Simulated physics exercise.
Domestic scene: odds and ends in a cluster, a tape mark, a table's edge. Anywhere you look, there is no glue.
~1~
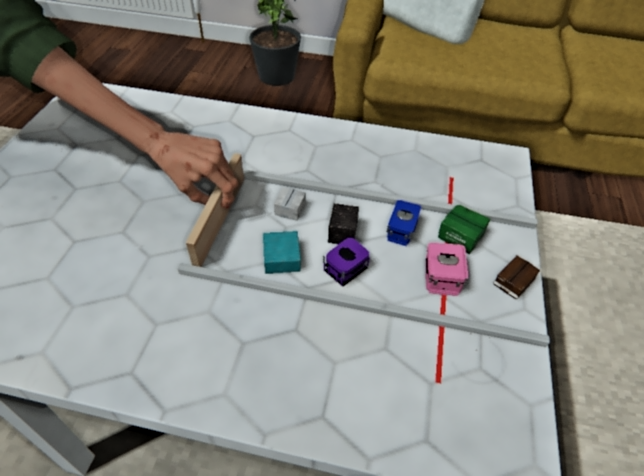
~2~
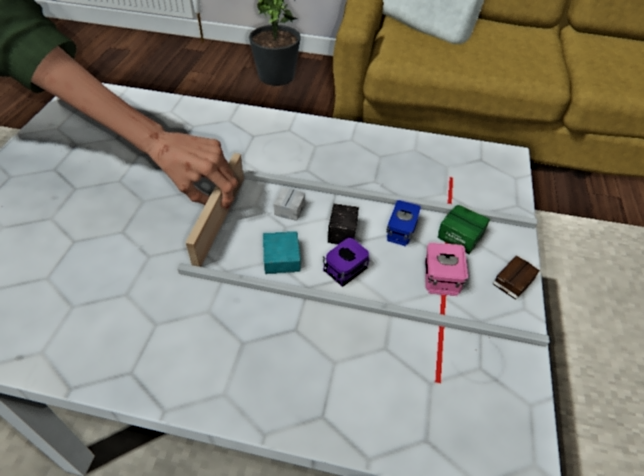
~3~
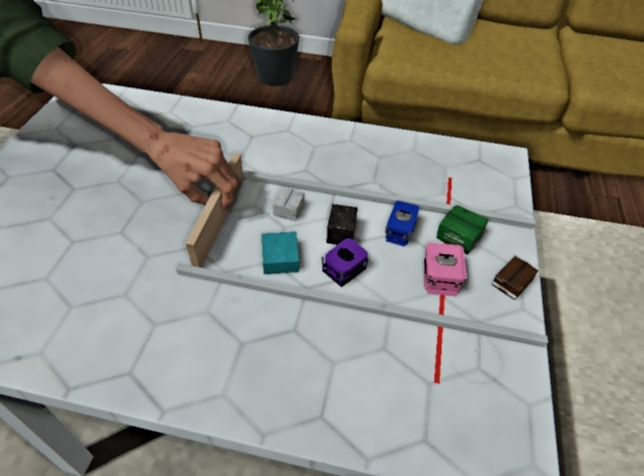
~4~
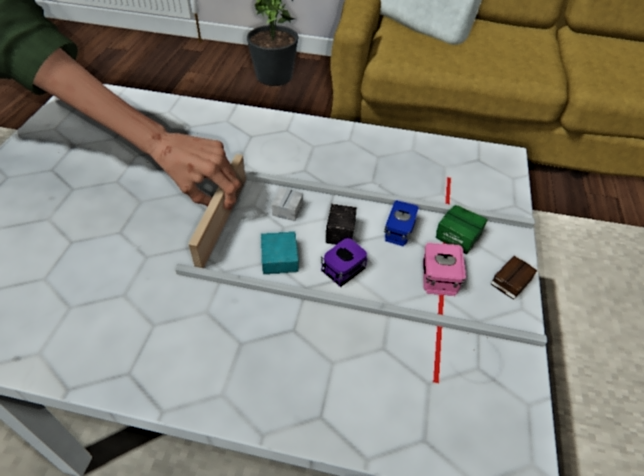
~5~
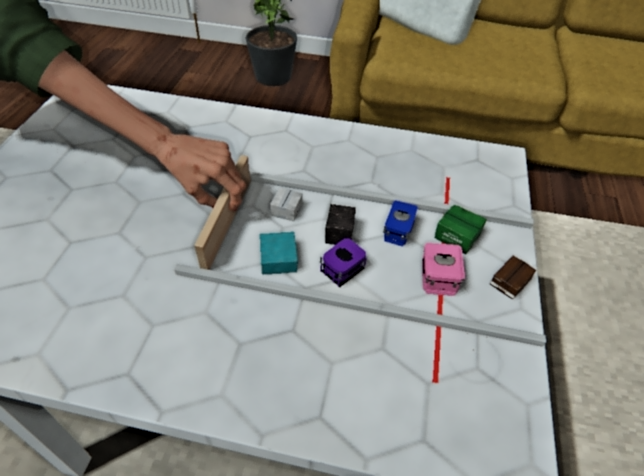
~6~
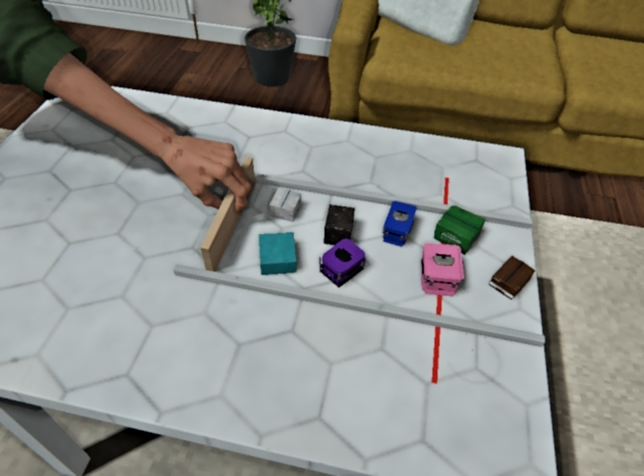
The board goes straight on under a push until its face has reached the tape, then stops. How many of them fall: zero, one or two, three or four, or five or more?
One or two.
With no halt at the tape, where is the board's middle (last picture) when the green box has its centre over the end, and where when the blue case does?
The green box gives roughly (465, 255), the blue case roughly (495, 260).
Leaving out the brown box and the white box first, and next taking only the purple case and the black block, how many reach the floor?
Try 1: 0; try 2: 0.
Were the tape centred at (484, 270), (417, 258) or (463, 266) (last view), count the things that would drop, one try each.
3, 0, 2.
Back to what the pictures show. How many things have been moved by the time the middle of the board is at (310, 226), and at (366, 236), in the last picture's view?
4 by the first point, 6 by the second.
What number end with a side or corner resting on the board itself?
The answer is 3.
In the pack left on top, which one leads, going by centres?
It's the pink case that ends nearest.
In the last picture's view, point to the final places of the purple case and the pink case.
The purple case ends at (495, 286) and the pink case at (530, 287).
Soon after, none off yet; brown box at rest near (512, 277); green box at rest near (459, 229); pink case at rest near (441, 269).
After that, none off yet; brown box at rest near (512, 277); green box at rest near (462, 229); pink case displaced a little near (459, 273).
In the end, the number that fall off is one or two; gone, brown box.
